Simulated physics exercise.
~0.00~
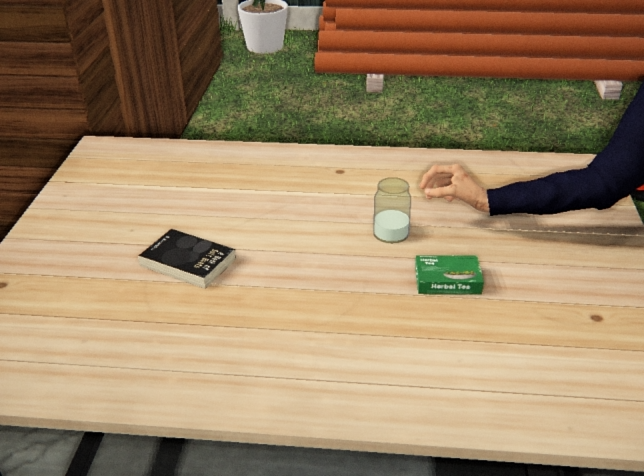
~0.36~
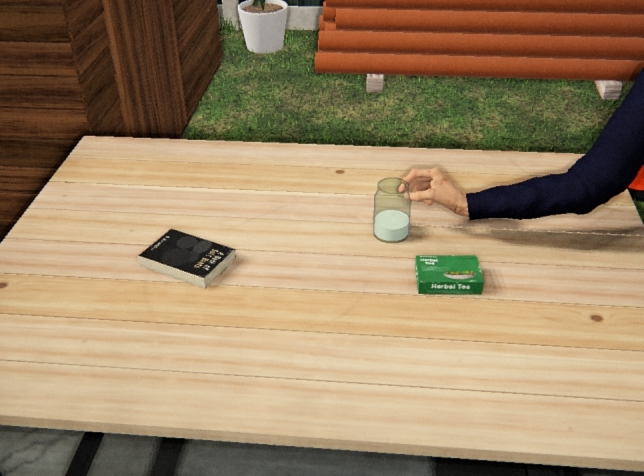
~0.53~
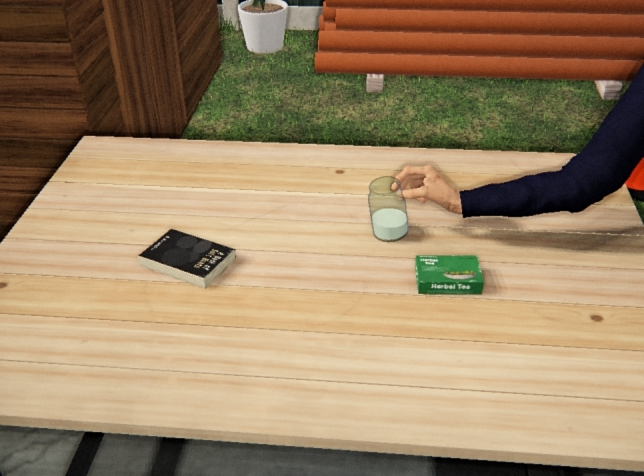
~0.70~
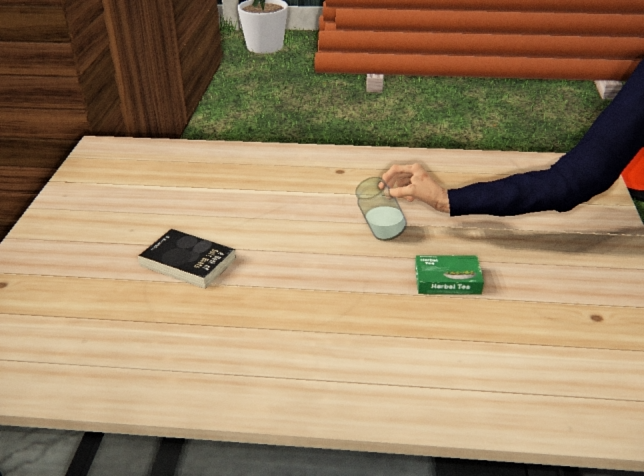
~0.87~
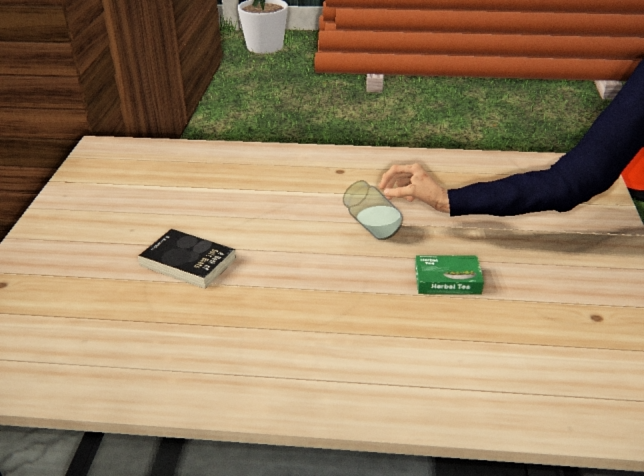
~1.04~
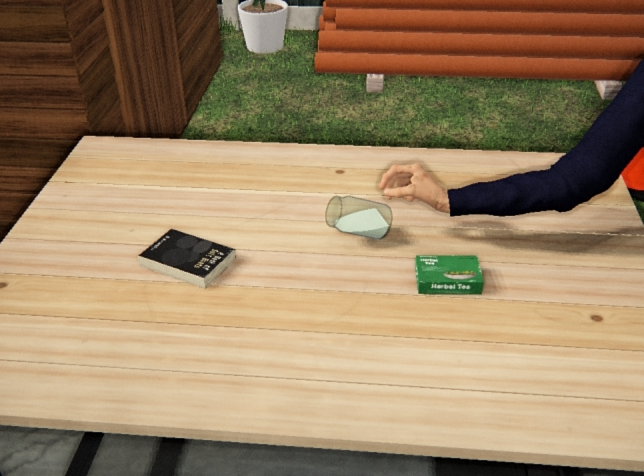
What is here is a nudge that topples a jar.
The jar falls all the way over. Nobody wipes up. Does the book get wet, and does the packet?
As for the book, it meets the spill; as for the packet, it avoids the spill.
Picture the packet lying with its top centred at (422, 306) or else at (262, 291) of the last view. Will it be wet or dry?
Case 1 - it is not touched; case 2 - it is touched.
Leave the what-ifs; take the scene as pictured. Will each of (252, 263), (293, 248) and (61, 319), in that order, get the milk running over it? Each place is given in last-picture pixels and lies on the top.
Looks like the first is covered, the second covered and the third safe.
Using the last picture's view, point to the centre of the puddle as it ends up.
About (233, 276).
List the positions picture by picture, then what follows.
In the first frame, it stands upright; jar (392, 209) about a quarter full; book (187, 252); packet (449, 268).
The second frame shows pushed off balance; jar about a quarter full, surface at (392, 220).
The third frame shows pushed off balance; jar (388, 207) about a quarter full; packet (449, 268).
The fourth frame shows pushed off balance; jar (380, 207) tipped 25°; book (187, 252).
In the fifth frame, it is falling; jar (371, 209) tipped 40°.
In the sixth frame, it is falling; jar (357, 216) tipped 65°; book (187, 252); packet (449, 268).
Around 1.5 s, the puddle covers about as much as a plate; the book is soaking at its edge; the packet is still dry.
Around 3.6 s, the puddle covers about as much as a plate; the book is soaking at its edge; the packet is still dry.
